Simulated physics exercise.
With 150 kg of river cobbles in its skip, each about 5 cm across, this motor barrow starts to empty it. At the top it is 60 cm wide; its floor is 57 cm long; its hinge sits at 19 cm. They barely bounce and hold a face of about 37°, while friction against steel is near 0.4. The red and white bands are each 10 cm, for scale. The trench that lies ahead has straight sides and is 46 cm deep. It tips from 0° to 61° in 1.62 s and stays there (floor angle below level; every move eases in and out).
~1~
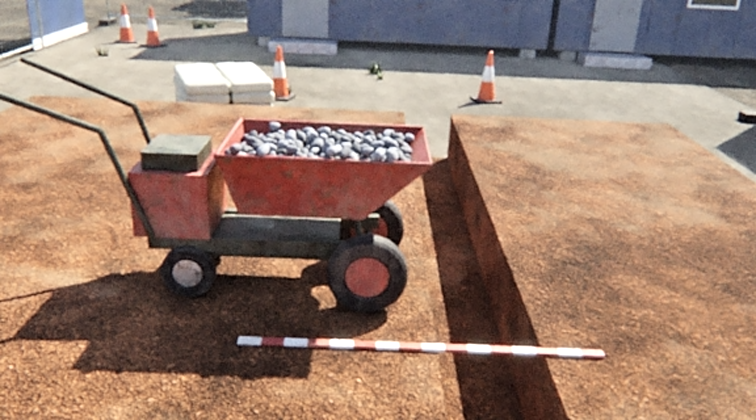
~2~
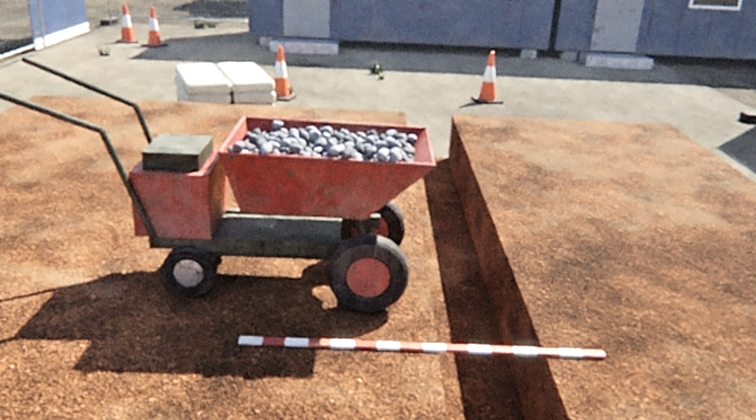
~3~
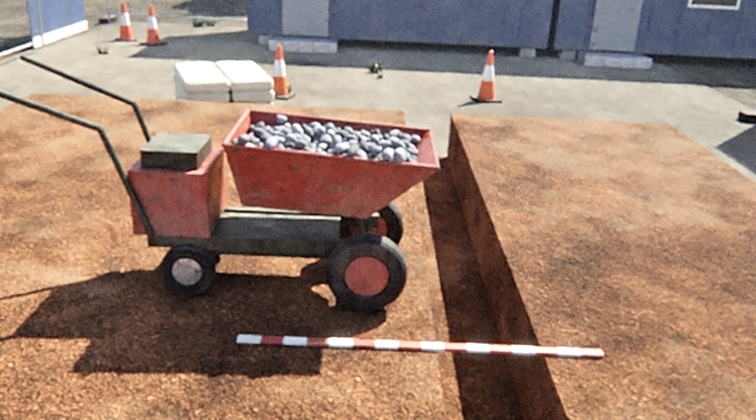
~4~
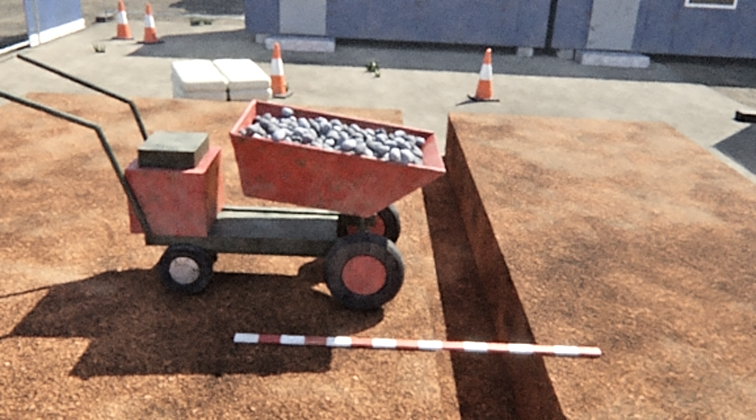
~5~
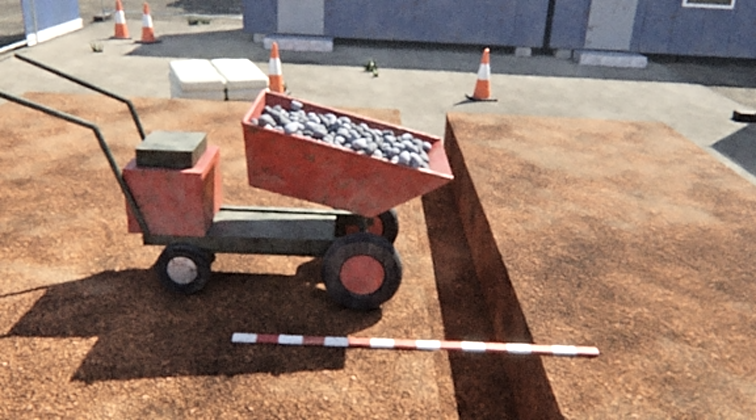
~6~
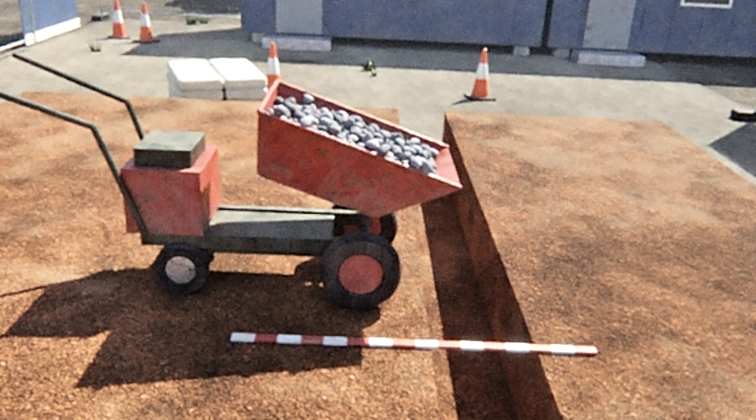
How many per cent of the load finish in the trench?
About 62 per cent.
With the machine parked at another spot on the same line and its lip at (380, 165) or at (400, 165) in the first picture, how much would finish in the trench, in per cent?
Near 100 and near 90 percent.
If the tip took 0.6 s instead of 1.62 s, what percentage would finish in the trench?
40 %.
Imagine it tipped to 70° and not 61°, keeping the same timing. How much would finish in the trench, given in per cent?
Share in trench: Approx. 55%.
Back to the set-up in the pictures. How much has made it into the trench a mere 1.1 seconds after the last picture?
Roughly 15% by that time.
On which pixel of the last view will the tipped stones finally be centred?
(491, 341).
Then, 0.6 s after the last picture the floor is at 52°, 99 % in the skip, 1 % in the trench; the foremost stones are at (491, 233).
Then, 1.1 s after the last picture the floor is at 61°, 66 % in the skip, 16 % in the trench, 18 % past the trench; the foremost stones are at (573, 286).
Then, 1.5 s after the last picture the floor is at 61°, 38 % in the skip, 26 % in the trench, 36 % past the trench; the foremost stones are at (646, 291).
Then, 3.4 s after the last picture the floor is at 61°, 0 % in the skip, 62 % in the trench, 38 % past the trench; the foremost stones are at (686, 282).
